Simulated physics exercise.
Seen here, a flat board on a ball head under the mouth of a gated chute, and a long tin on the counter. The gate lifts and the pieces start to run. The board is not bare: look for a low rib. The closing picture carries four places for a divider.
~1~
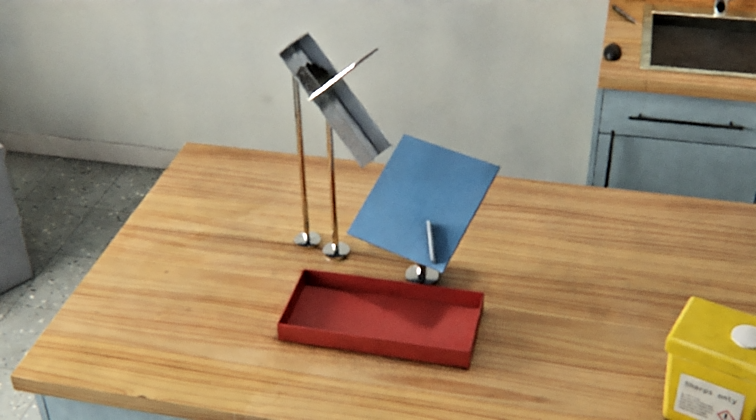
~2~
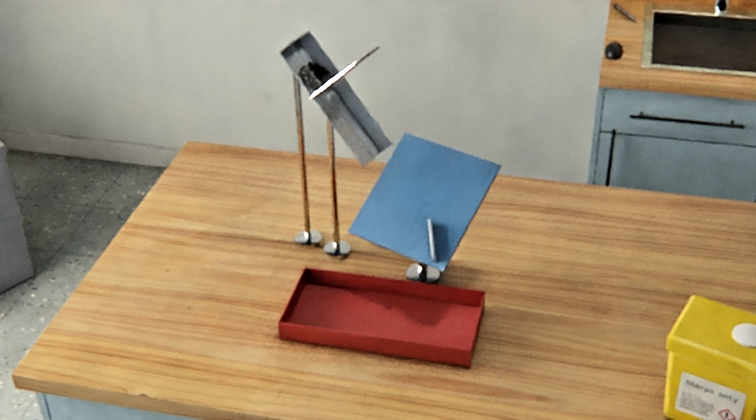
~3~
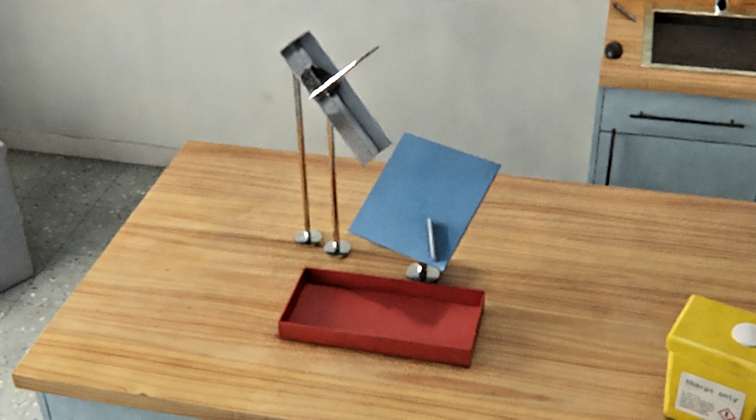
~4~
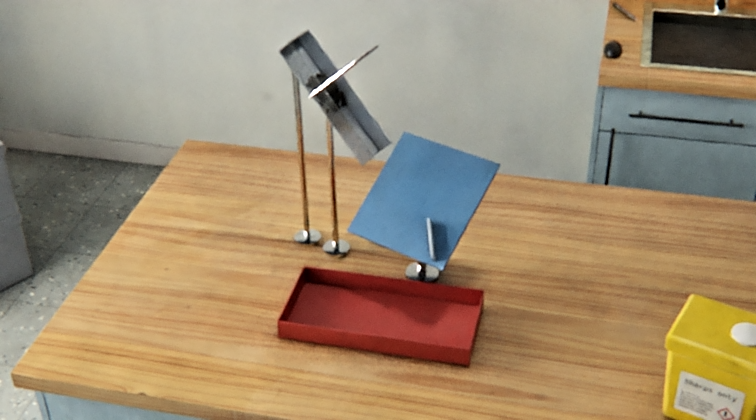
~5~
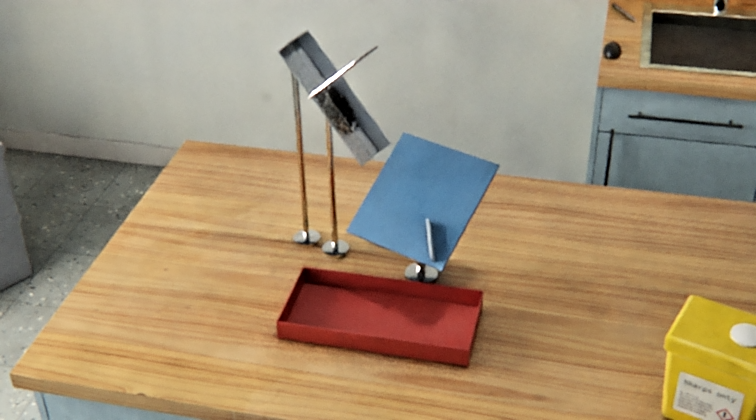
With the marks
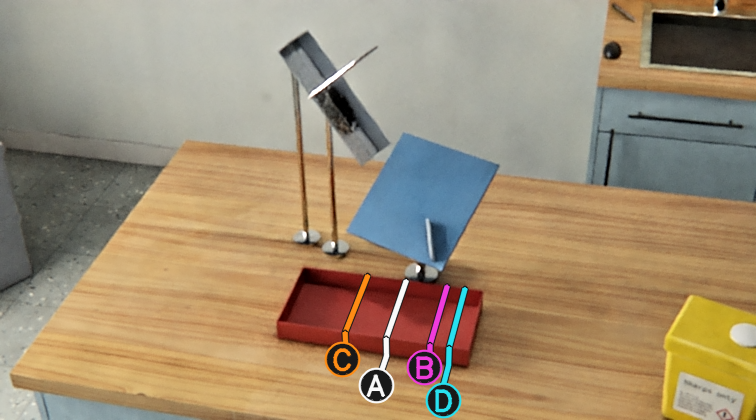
To begin with, dark beans sit high in a sloping grey chute, above a tilted blue board with a low rib and an empty red tin on the wooden counter. The beans then slide down the chute toward the right, stretching out along it, while the board and tin stay still.
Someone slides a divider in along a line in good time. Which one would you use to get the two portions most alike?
I would pick line A.
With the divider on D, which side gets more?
More lands on the left.
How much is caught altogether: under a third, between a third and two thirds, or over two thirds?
About that: Over two thirds.
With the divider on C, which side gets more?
The right side.
On the marked copy, line A crosses the front rim at (386, 338); line B crosses the front rim at (430, 344); line C crosses the front rim at (345, 332); line D crosses the front rim at (449, 347).
Choosing A, of what is caught, about half on the left of the divider, about half on the right.
Choosing B, of what is caught, nearly all on the left of the divider, a small part on the right.
Choosing C, of what is caught, a small part on the left of the divider, nearly all on the right.
Choosing D, of what is caught, nearly all on the left of the divider, a stray few on the right.
